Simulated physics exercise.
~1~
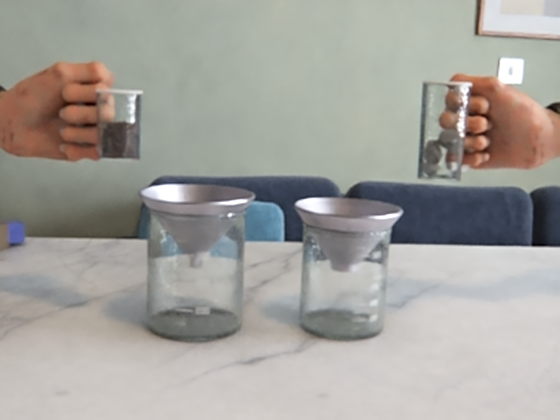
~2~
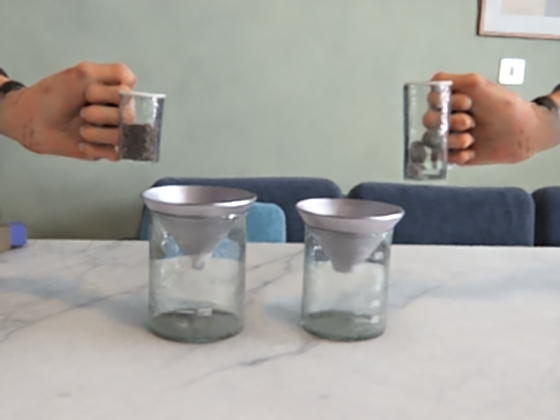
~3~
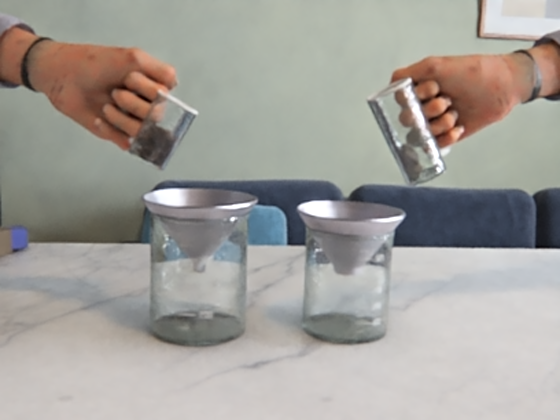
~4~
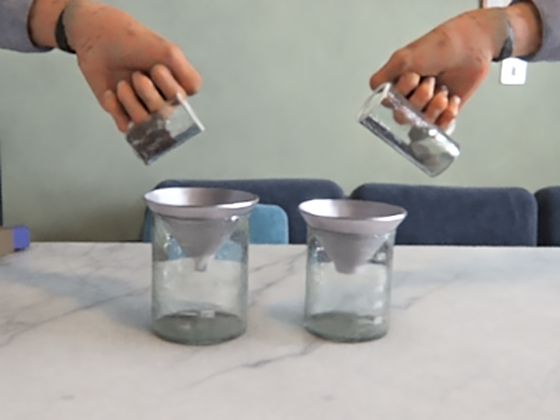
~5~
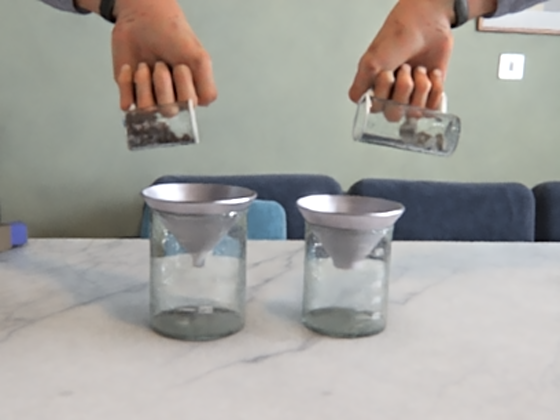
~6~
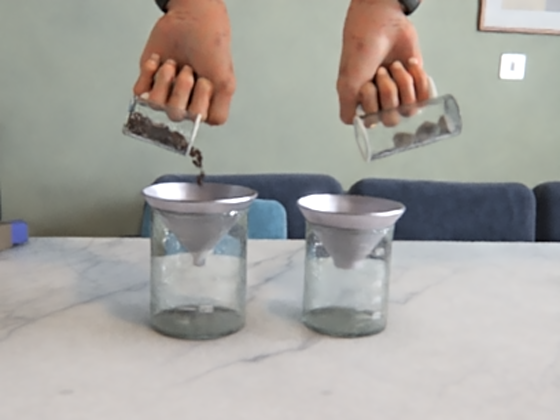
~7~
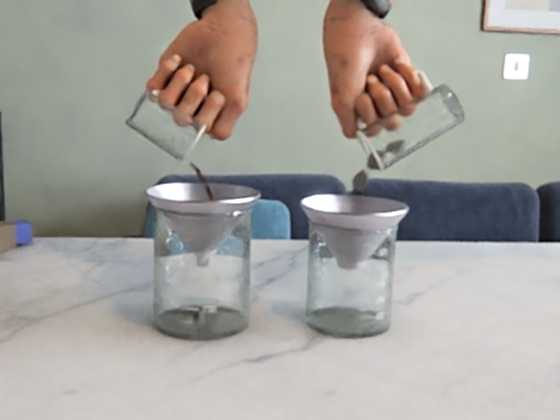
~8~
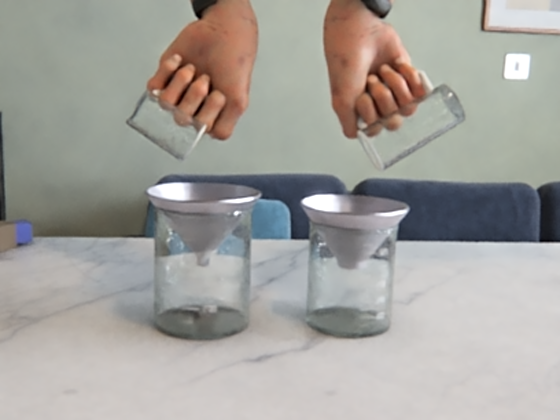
Two hands, one on each side, hold small clear glass cups above two grey funnels resting in clear glass jars. The jars stand on a white marbled table, seen from the front in a slightly swaying view, with blue chairs and a green wall behind. The left cup holds small dark pieces and the right one larger grey lumps. The hands move inward and tip the cups over. The dark pieces start falling first, then the grey lumps slide out. Both cups end up empty, with the lumps stuck in the right funnel and nearly all the dark pieces stuck in the left.
